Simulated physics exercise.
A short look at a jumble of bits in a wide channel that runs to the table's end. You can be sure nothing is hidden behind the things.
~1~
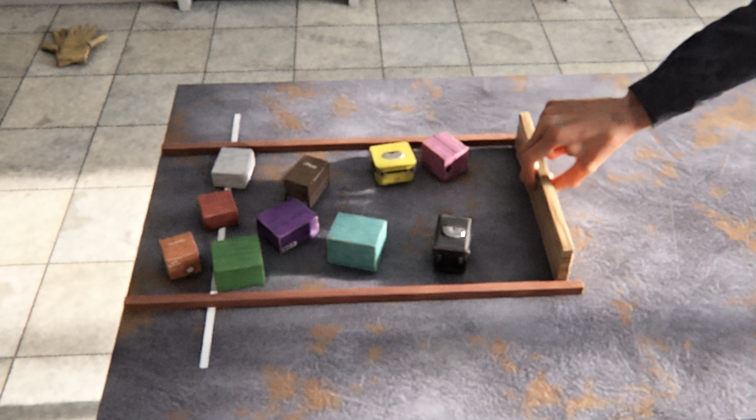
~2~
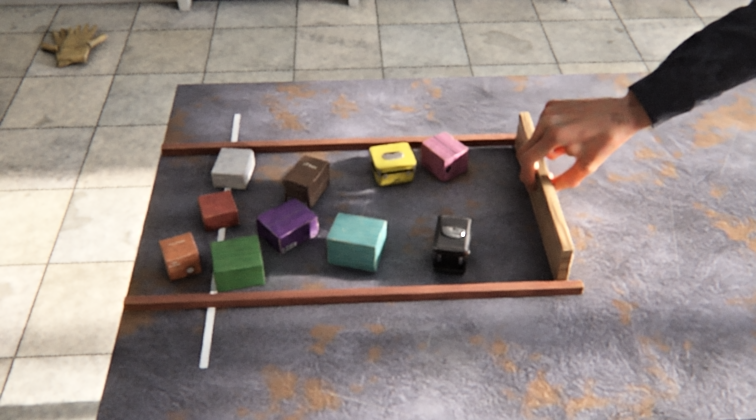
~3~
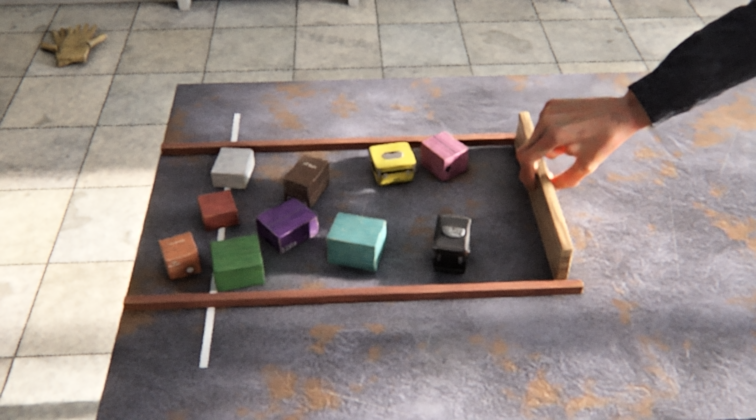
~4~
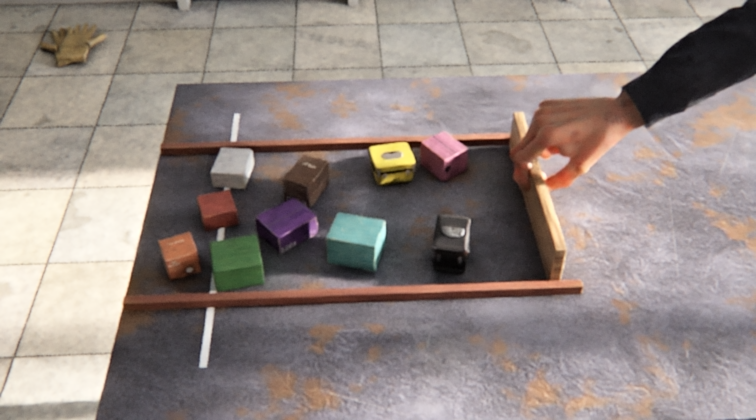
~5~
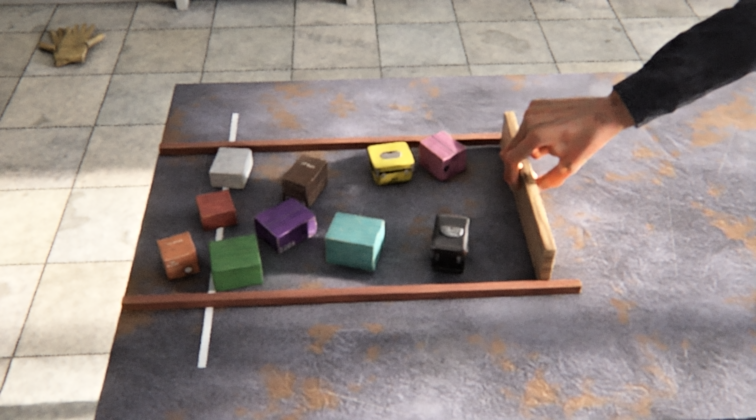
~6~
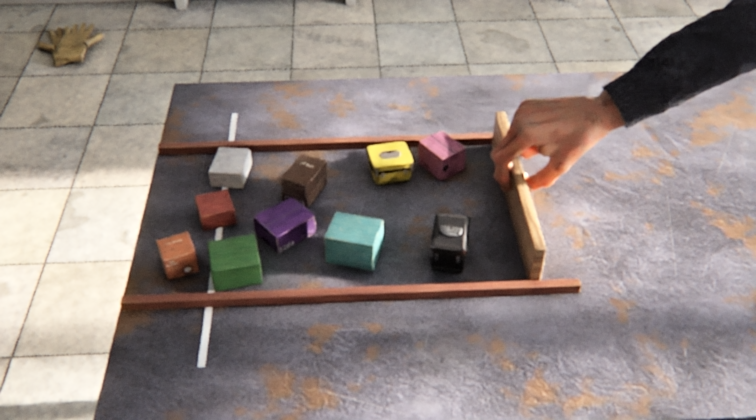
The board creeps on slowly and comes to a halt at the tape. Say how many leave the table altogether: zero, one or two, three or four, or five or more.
Pieces going over the end will number three or four.
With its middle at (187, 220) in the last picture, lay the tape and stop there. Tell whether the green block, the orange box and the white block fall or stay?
The green block drops off; the orange box tumbles off; the white block goes over.
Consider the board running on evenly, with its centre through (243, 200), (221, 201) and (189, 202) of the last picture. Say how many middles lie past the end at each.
First 2, next 3, last 6.
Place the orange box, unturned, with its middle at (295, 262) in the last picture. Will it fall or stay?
From that start, the object then does not stay.
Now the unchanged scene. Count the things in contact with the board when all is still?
The number is 4.
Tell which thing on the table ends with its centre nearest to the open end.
It's the red block.
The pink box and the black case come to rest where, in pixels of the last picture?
Final spots - pink box (211, 157), black case (196, 254).
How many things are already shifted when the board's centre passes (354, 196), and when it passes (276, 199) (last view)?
At the first spot 6, then 10.
Soon after, none off yet; orange box at rest near (178, 256); red block at rest near (215, 210); white block at rest near (231, 168).
Then, none off yet; orange box moved a little near (158, 258); red block at rest near (215, 210); white block moving near (224, 168).
At rest, the number that fall off is three or four; fallen, green block, white block and orange box.
